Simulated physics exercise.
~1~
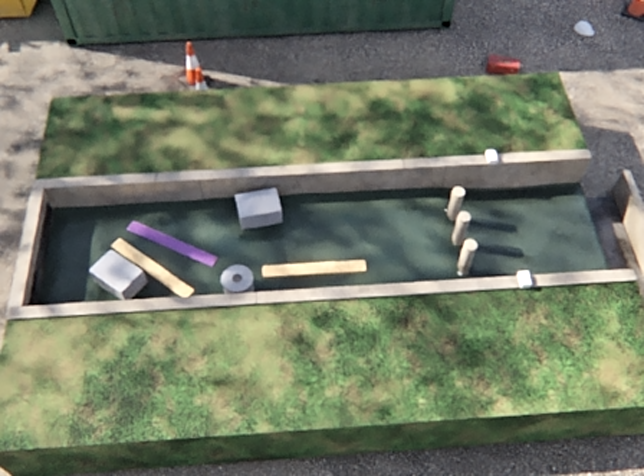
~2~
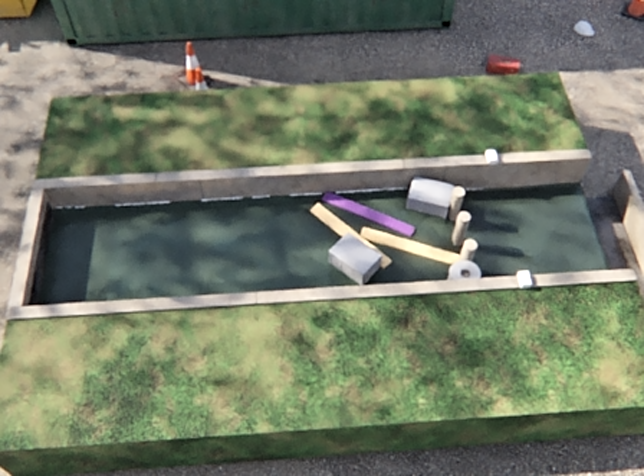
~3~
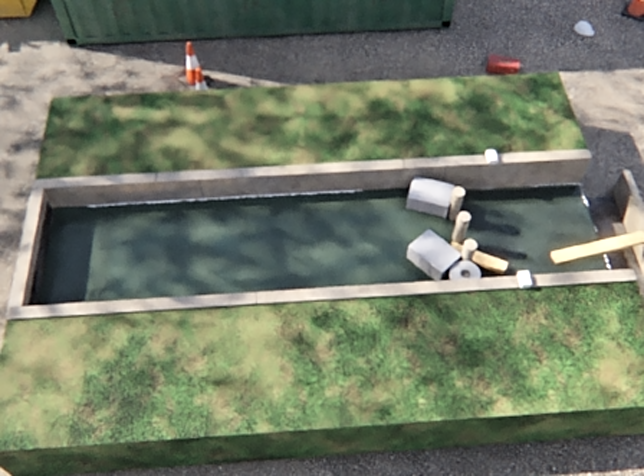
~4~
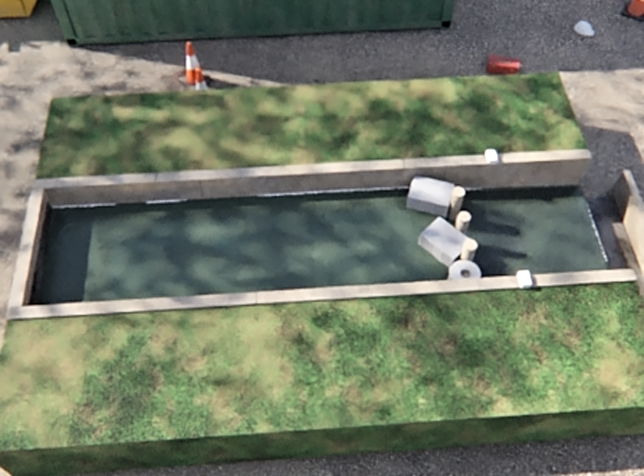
Water carries a purple plank, two pale yellow planks, two grey-white boxes and a grey ring rightward along a walled channel between grassy banks, seen from above at an angle. A green container and an orange-striped cone stand behind, and three pale posts rise near the channel's right end. The floating things drift right and bunch up at the posts. The purple plank then disappears from view, while one yellow plank reaches the far right end and the other lies among the posts. Finally both yellow planks are gone, leaving the boxes and ring against the posts.
